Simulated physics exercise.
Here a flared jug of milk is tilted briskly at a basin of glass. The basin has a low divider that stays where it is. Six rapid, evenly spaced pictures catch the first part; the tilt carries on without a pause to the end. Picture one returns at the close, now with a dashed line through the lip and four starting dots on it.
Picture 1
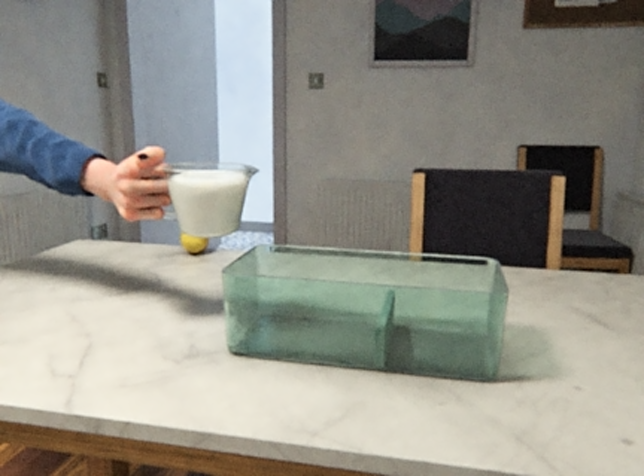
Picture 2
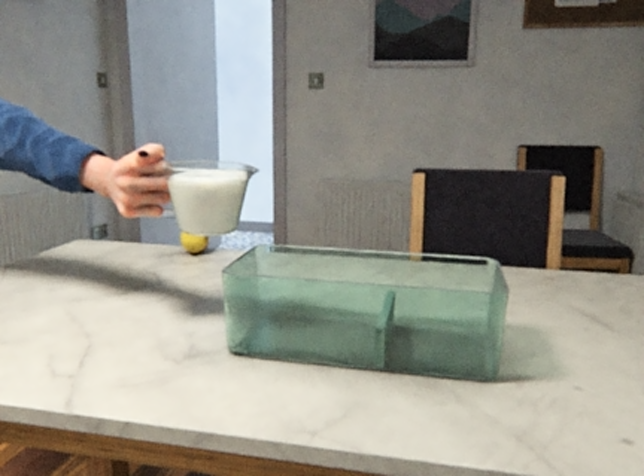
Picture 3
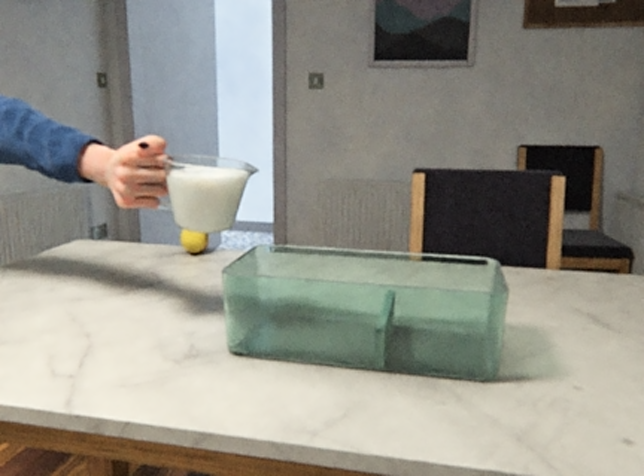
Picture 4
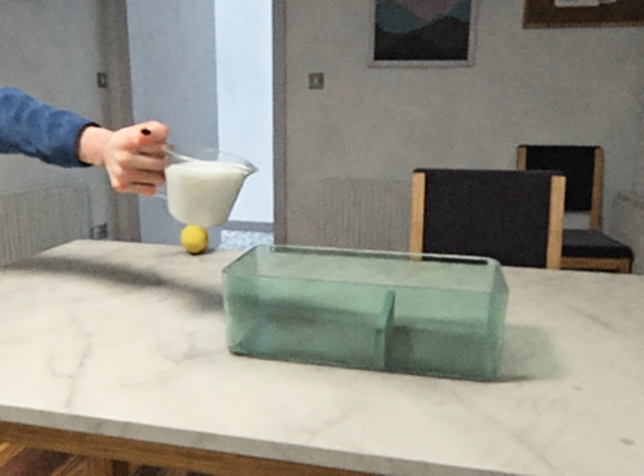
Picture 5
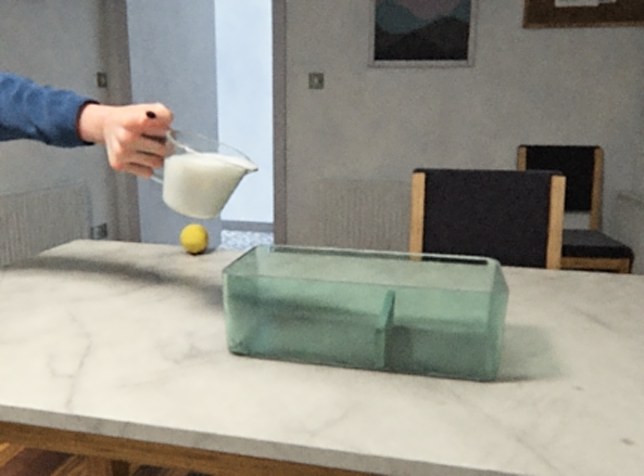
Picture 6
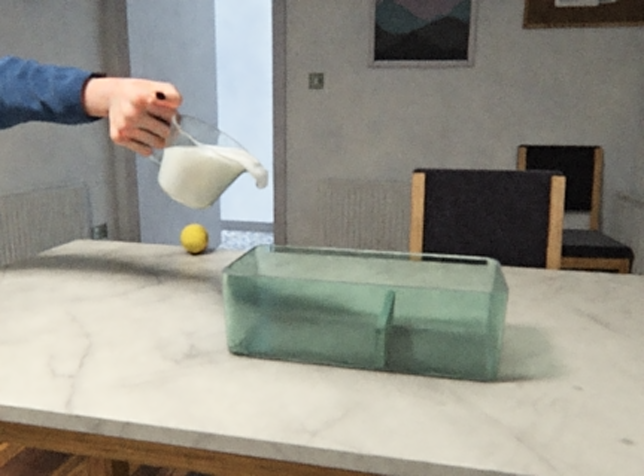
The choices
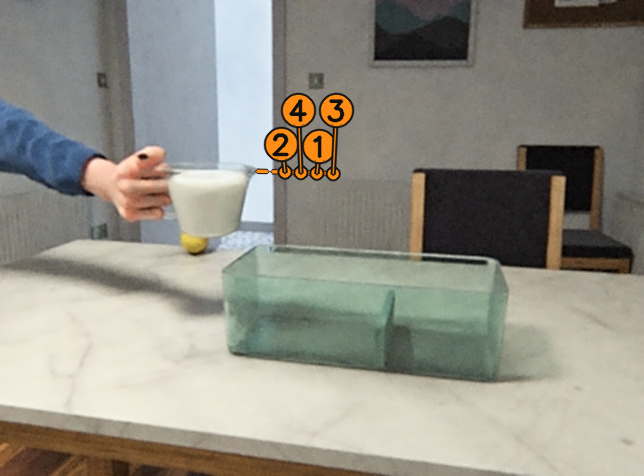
At a marble-topped table, a hand held a glass jug of milk level near a divided glass basin, then tilted it to the right until milk began to slip over its lip.
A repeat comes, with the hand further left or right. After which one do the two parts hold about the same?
The answer is place 1.
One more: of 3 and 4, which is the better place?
3 it is.
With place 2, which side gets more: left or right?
The left side.
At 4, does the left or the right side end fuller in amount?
More ends on the left.
On the marked copy, 1 at (316, 173); 2 at (285, 172); 3 at (333, 173); 4 at (300, 172).
With 1, about 54 % ends left of the wall and 44 % right of it.
With 2, about 92 % ends left of the wall and 5 % right of it; 3 % is lost outside.
With 3, about 13 % ends left of the wall and 85 % right of it.
With 4, about 93 % ends left of the wall and 4 % right of it; 3 % is lost outside.
